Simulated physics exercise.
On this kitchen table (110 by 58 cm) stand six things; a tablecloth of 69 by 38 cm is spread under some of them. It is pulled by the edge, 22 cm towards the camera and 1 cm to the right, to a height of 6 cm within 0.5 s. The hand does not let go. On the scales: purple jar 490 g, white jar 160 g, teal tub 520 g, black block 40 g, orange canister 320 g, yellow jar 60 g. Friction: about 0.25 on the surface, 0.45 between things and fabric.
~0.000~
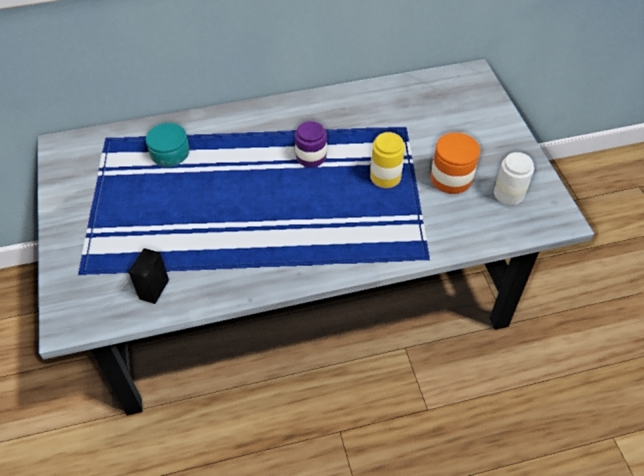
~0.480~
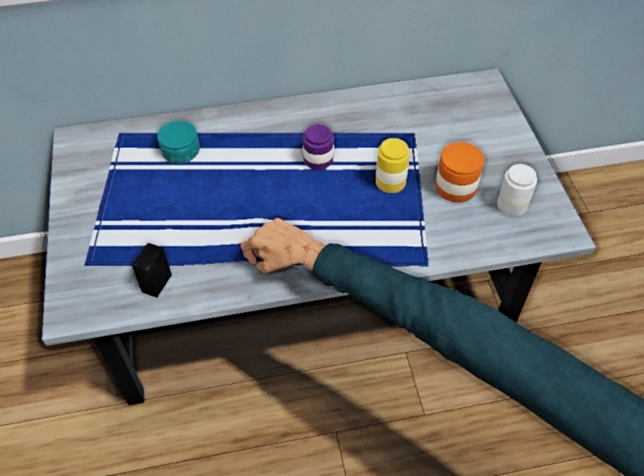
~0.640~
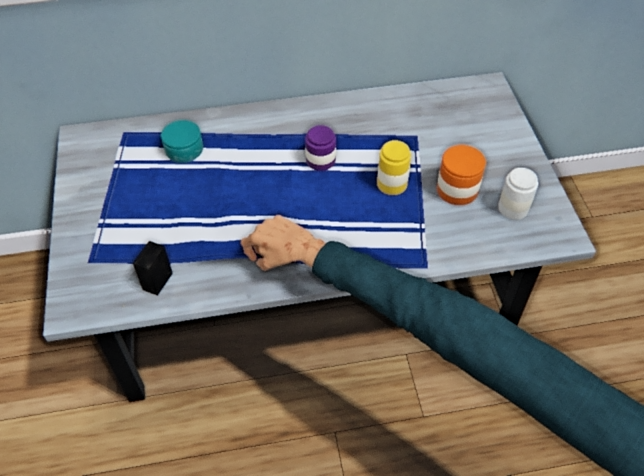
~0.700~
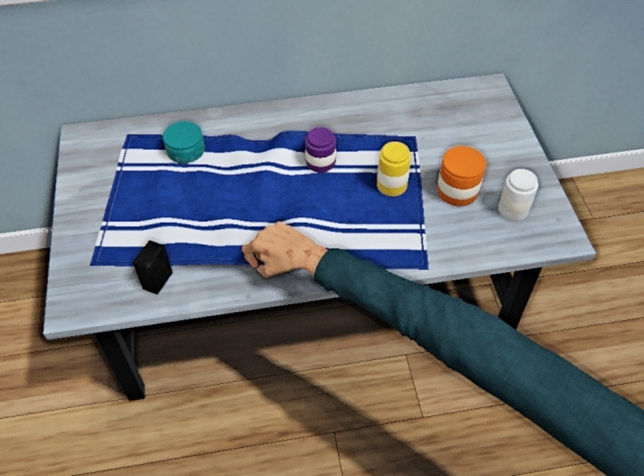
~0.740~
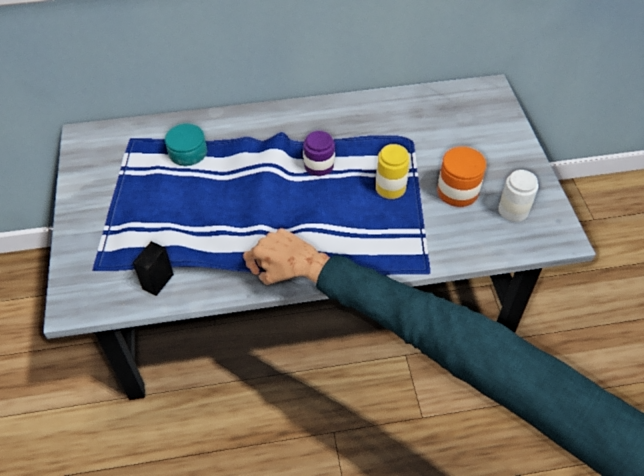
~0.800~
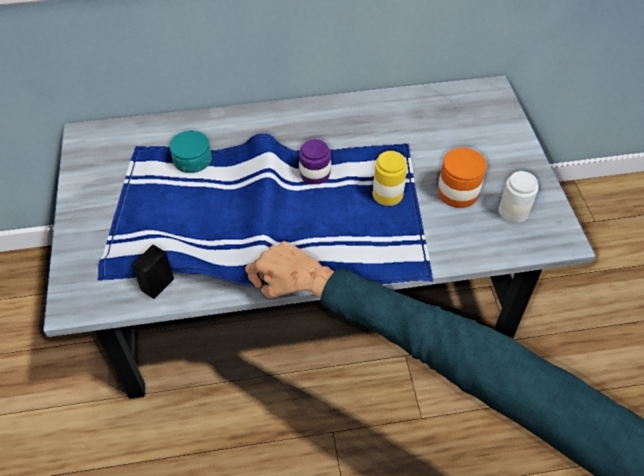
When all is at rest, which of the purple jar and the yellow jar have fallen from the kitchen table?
In order: The purple jar remains up there; the yellow jar remains up there.
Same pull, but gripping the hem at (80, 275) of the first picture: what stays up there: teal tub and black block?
Then: Teal tub stays up, black block drops off.
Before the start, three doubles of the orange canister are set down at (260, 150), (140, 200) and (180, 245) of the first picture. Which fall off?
In turn: Remains, stays up, falls off.
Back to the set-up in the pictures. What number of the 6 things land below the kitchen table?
That makes 1.
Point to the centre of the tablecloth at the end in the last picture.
Around (279, 259).
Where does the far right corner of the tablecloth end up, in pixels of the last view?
Around (386, 197).
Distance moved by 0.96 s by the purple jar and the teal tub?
Purple jar 15 cm, teal tub 15 cm.
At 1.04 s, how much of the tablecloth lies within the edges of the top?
About 75 per cent.
After 0.88 s, 95 % of the tablecloth is still over the top; purple jar 10 cm off its start, yellow jar 7 cm off its start, teal tub 10 cm off its start.
After 0.96 s, 80 % of the tablecloth is still over the top; purple jar 16 cm off its start, yellow jar 11 cm off its start, teal tub 16 cm off its start.
After 1.04 s, 75 % of the tablecloth is still over the top; purple jar 20 cm off its start at (288, 200), yellow jar 16 cm off its start at (374, 205), teal tub 21 cm off its start at (212, 195).
After 1.12 s, 65 % of the tablecloth is still over the top; purple jar 22 cm off its start, yellow jar 19 cm off its start, teal tub 23 cm off its start.
After 2.72 s, 65 % of the tablecloth is still over the top; purple jar 23 cm off its start at (284, 211), yellow jar 20 cm off its start at (369, 222), black block over the edge, teal tub 24 cm off its start at (215, 206).
